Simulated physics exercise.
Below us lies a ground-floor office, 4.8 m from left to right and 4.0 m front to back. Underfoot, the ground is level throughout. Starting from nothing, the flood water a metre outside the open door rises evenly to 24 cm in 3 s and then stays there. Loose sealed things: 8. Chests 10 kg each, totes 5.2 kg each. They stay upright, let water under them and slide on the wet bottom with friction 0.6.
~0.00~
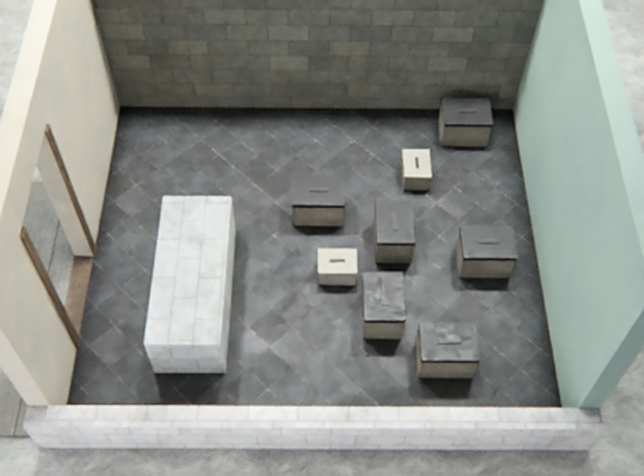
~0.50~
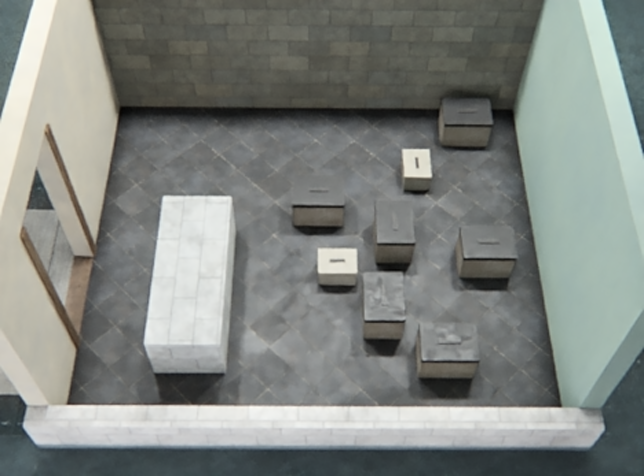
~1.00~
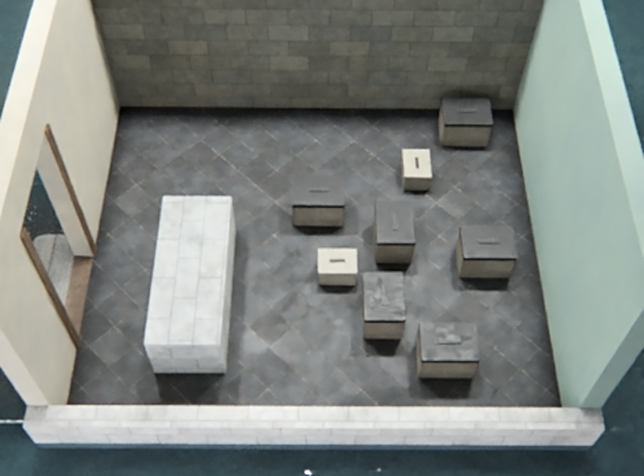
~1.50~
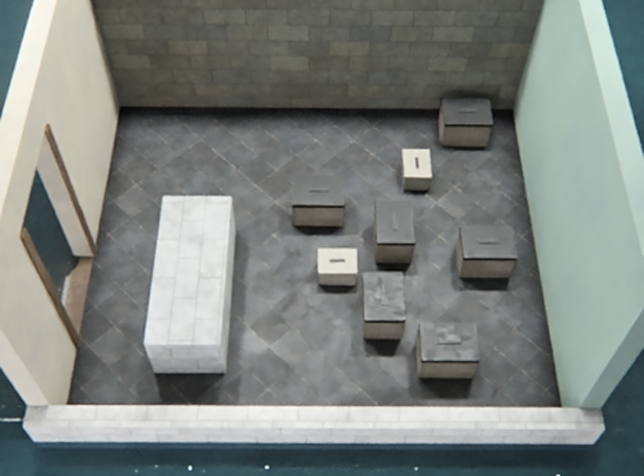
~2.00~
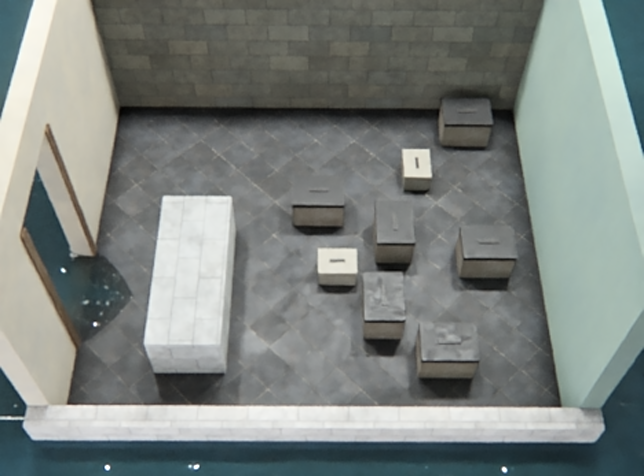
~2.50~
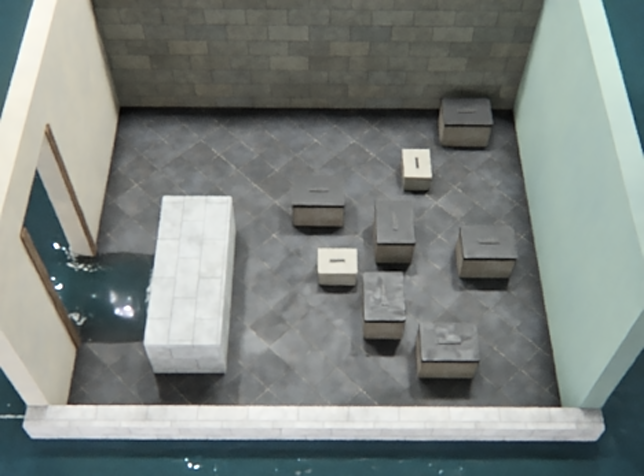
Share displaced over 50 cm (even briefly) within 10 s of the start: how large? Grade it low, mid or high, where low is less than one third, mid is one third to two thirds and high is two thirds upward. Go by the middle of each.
Grade: Low.
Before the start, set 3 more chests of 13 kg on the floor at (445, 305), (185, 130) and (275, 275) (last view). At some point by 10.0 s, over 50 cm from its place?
So the first ends up below the threshold, the second past the threshold, the third below the threshold.
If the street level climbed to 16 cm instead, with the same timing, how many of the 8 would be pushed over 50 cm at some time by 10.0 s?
In that case the number is 0.
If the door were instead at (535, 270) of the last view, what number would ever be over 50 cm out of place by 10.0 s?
Then 7 of them would.
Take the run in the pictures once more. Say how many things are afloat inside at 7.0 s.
Then: 0.
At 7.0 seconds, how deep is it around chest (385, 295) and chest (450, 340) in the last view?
Depth approx. 3 cm / 2 cm.
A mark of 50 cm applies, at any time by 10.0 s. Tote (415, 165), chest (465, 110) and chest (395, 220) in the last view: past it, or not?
Same order as the question: Greater, greater, smaller.
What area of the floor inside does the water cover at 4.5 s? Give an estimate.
Roughly 5.5 m2.
After 3.5 s 0 of 8 are over 50 cm from their spots; 0 afloat.
After 4.5 s 0 of 8 are over 50 cm from their spots; 0 afloat.
After 7.0 s 0 of 8 are over 50 cm from their spots; 0 afloat.
After 10.0 s 2 of 8 are over 50 cm from their spots, and 2 have been at some point; 3 afloat.
